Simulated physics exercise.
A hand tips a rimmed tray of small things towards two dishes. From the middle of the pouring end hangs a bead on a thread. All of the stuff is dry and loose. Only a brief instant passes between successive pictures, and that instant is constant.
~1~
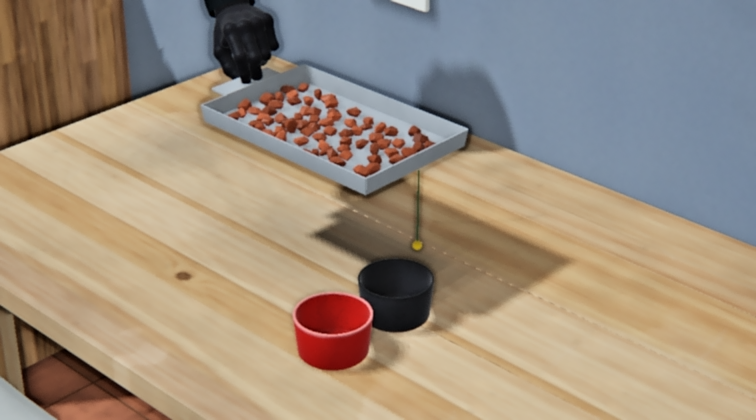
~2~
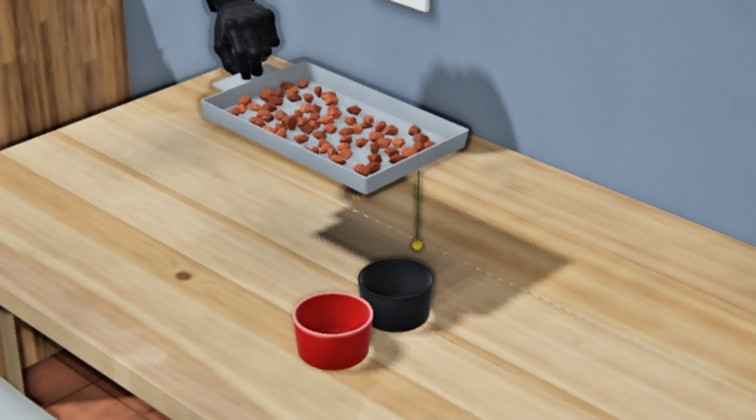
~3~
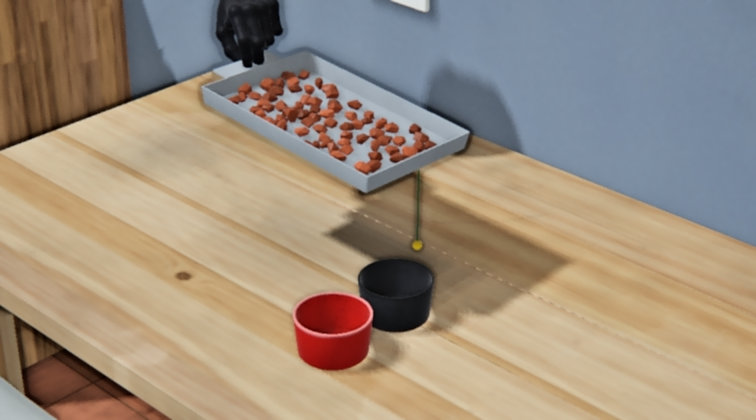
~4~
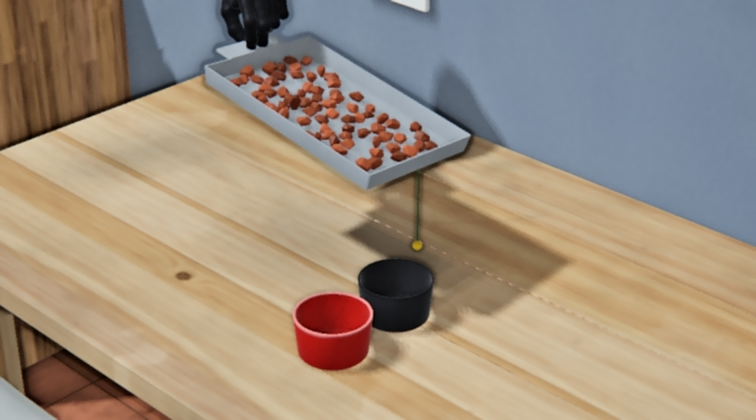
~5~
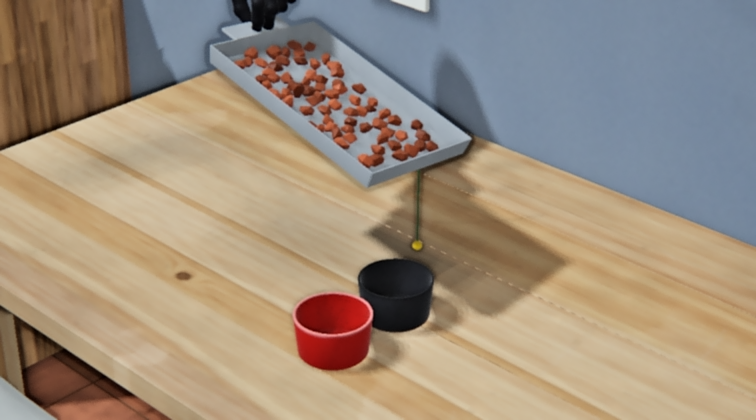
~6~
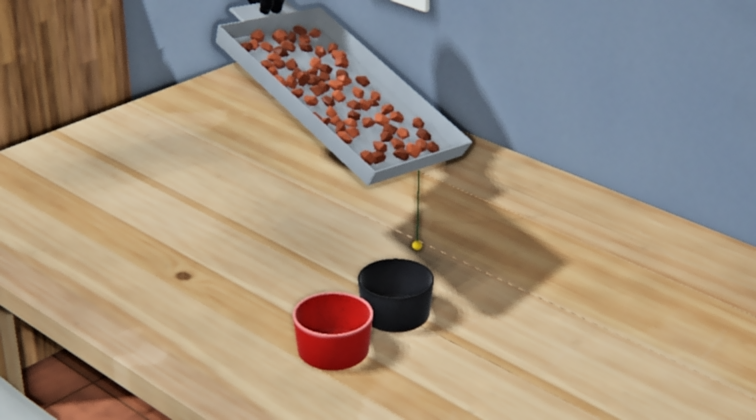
A gray tray of reddish-brown bits tilts as a black-gloved hand raises its far end.
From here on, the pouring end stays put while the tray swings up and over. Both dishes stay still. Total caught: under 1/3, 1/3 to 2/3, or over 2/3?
So the dishes end up with below a third of the load.
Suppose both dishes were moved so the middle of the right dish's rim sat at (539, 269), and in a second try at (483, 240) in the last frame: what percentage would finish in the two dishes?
That makes 0 per cent, followed by 70 per cent.
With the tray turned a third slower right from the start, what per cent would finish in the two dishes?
I'd put it at some 0 per cent.
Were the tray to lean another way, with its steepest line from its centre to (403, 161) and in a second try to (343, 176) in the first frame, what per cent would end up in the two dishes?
First case around 10 per cent, second case 60 per cent.
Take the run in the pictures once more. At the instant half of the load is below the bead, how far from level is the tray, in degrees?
It is at around 90 degrees by then.
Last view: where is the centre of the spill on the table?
It's centred close to pixel (492, 287).
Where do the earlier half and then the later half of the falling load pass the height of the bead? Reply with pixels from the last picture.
(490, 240) first, (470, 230) later.
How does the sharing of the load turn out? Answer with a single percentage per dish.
Per hundred pieces, the left dish ends with about 0 and the right dish with about 0.
Shortly afterwards, tray tipped steeply; all but a few on the tray; only a few in the air.
Next, tray tipped past a quarter turn; near a quarter on the tray; near two thirds outside both; near a quarter in the air.
Some moments later, tray tipped past a quarter turn; the whole lot outside both.
In the end, tray tipped past a quarter turn; none at all in the left dish; none at all in the right dish; the whole lot outside both.
